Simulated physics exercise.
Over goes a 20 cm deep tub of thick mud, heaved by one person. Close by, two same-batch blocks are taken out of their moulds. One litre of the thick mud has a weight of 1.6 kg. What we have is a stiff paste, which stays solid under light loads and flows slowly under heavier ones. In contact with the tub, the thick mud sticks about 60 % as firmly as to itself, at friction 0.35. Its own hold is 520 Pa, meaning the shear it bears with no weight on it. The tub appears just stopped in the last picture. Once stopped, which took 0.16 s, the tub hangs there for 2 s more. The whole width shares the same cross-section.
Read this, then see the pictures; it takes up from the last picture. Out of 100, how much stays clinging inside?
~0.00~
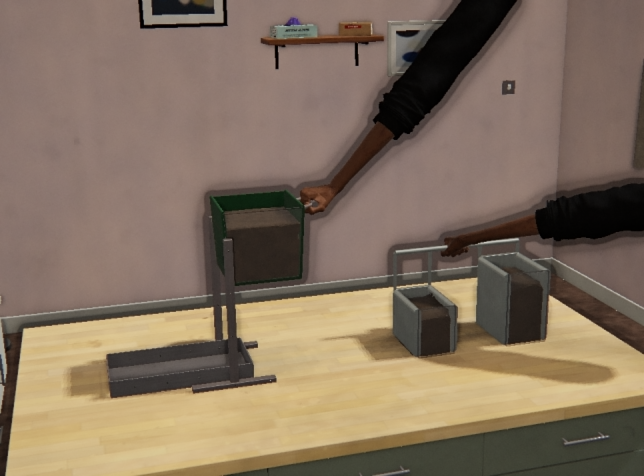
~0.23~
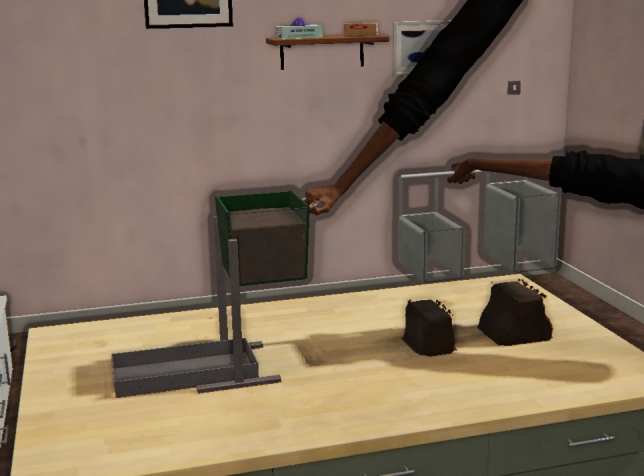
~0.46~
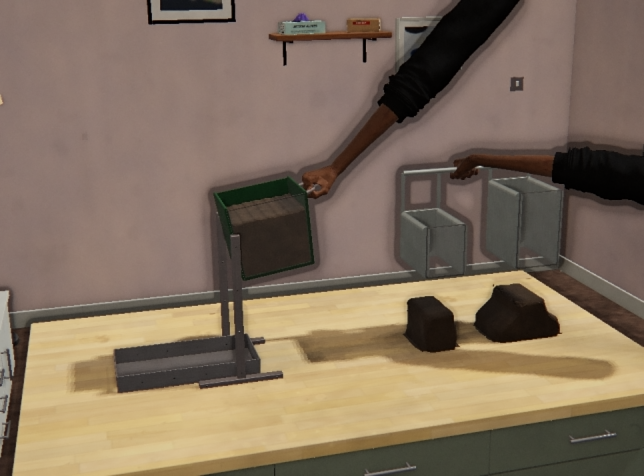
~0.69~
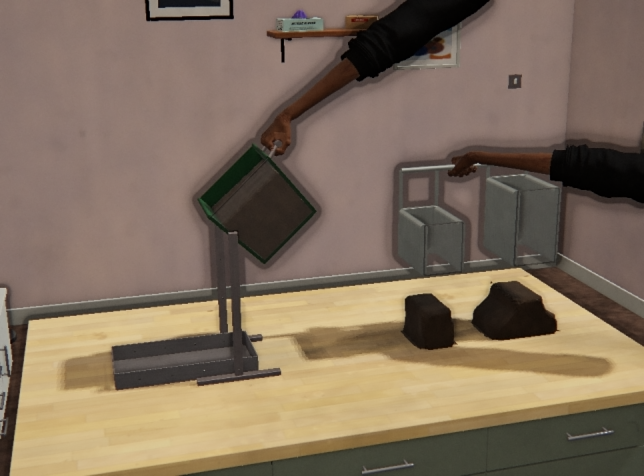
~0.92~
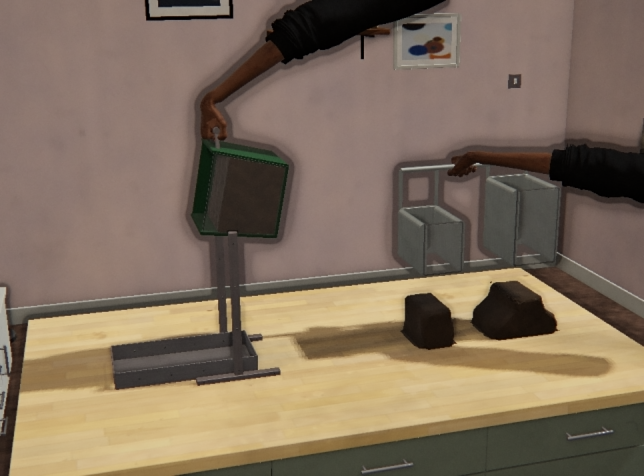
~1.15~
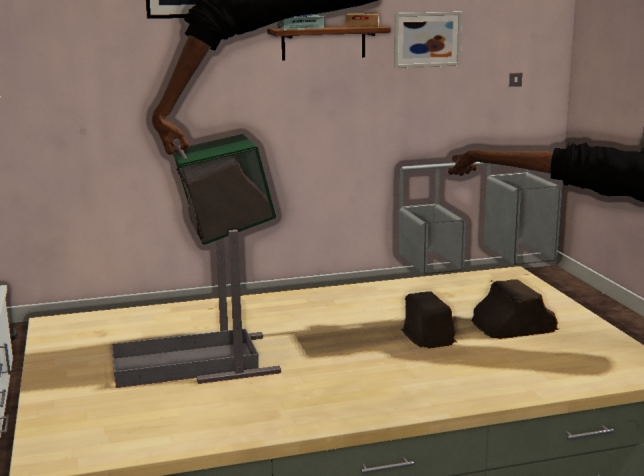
0 %.
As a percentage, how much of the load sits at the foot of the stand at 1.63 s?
At that moment, near 65 % is down.
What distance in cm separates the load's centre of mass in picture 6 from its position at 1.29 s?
It has moved around 9 centimetres.
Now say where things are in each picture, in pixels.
Handle-side rim at (301, 207), tilt 0 degrees; highest point of the thick mud at (229, 229); test blocks 13 cm, 19 cm high (left to right), in the first frame.
Handle-side rim at (306, 207), tilt 0 degrees; highest point of the thick mud at (234, 229); test blocks 12 cm, 15 cm high (left to right), in the second frame.
Handle-side rim at (304, 193), tilt 8 degrees; highest point of the thick mud at (300, 211); test blocks 12 cm, 13 cm high (left to right), in the third frame.
Handle-side rim at (266, 159), tilt 42 degrees; highest point of the thick mud at (275, 175); test blocks 12 cm, 13 cm high (left to right), in the fourth frame.
Handle-side rim at (213, 154), tilt 79 degrees; highest point of the thick mud at (235, 159); test blocks 12 cm, 13 cm high (left to right), in the fifth frame.
Handle-side rim at (181, 167), tilt 103 degrees; highest point of the thick mud at (238, 163); test blocks 12 cm, 13 cm high (left to right), in the sixth frame.
By 1.29 s, the tub is at 103 degrees and holds 60 %.
By 1.46 s, the tub is at 103 degrees and holds 31 %.
By 1.63 s, the tub is at 103 degrees and holds 20 %.
By 1.80 s, the tub is at 103 degrees and holds 4 %.
By 3.15 s, at the end, the tub is at 103 degrees and holds 0 %.
